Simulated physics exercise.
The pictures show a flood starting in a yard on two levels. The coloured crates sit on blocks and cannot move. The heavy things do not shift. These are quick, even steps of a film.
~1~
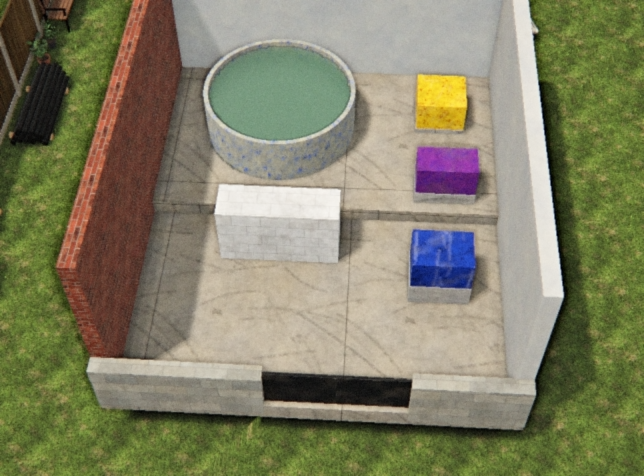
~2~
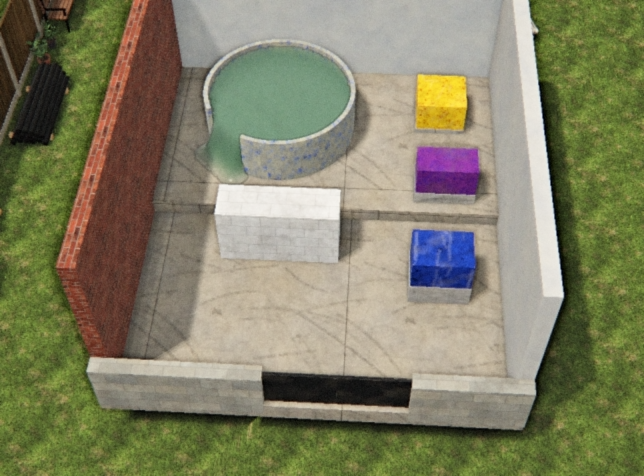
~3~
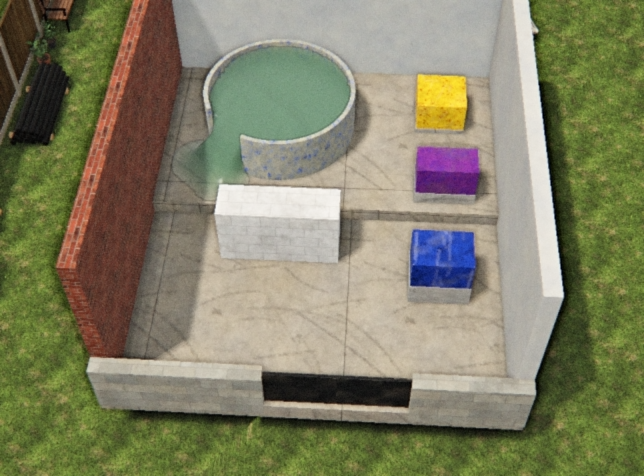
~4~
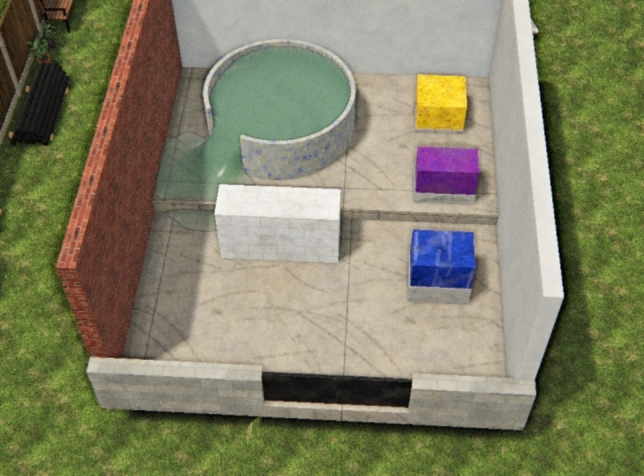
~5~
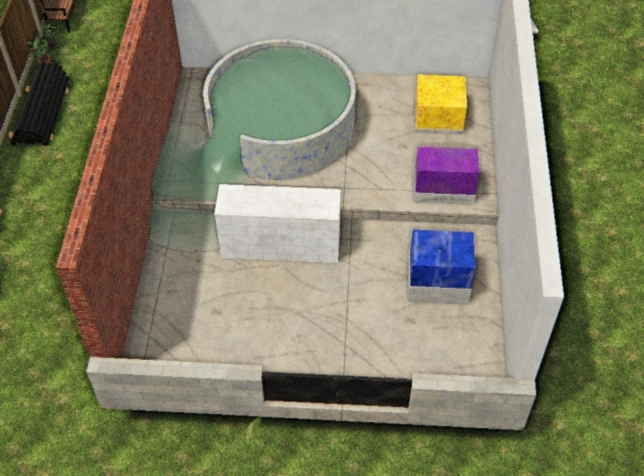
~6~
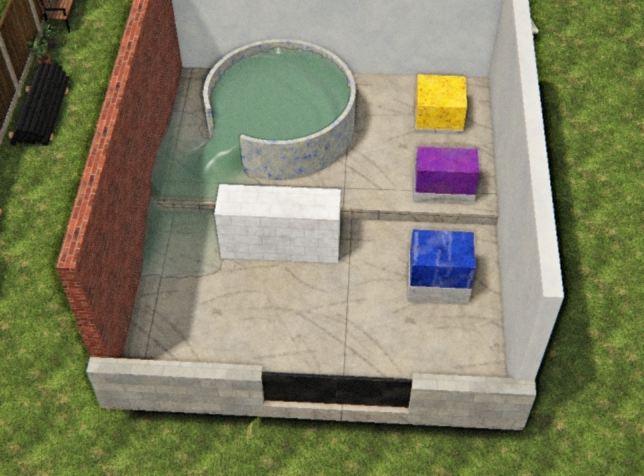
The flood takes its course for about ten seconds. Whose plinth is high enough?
The purple crate keeps dry; the blue crate keeps dry; the yellow crate keeps dry.
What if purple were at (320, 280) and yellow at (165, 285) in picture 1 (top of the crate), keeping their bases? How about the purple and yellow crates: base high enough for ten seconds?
My reading: The purple one ends up wet; the yellow one takes water.
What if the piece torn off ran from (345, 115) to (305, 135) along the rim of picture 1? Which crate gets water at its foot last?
The one in yellow.
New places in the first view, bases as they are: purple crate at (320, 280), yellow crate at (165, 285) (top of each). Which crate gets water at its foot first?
That is the crate marked yellow.
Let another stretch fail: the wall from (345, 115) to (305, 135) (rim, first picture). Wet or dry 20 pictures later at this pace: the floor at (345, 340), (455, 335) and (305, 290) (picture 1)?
In that order: Under water, wet, not flooded.
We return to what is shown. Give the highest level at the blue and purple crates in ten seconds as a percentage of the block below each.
Near 60 and 10 in a hundred.
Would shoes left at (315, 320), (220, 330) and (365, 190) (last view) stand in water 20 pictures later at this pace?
As listed: Flooded, covered, dry.
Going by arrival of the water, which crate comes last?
The one in purple.
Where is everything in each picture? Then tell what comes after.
In the first frame, still water in the pool at (280, 92).
In the second frame, water pours out at (226, 146) and has run to a hidden place.
In the third frame, water pours out at (226, 149) and has run to (208, 198).
In the fourth frame, water pours out at (226, 150) and has run to (156, 191).
In the fifth frame, water pours out at (226, 149) and has run to (150, 237).
In the sixth frame, water pours out at (226, 149) and has run to (142, 272).
A moment on, water covers 25 % of the floor; the purple crate not reached, the blue crate not reached, the yellow crate not reached.
Next, water covers 35 % of the floor; the purple crate not reached, the blue crate not reached, the yellow crate not reached.
Then, water covers 60 % of the floor; the purple crate not reached, the blue crate water round its plinth, the yellow crate not reached.
Later, water covers 75 % of the floor; the purple crate not reached, the blue crate water round its plinth, the yellow crate water round its plinth.
In the end, water covers 80 % of the floor; the purple crate stayed above the water, the blue crate stayed above the water, the yellow crate stayed above the water.
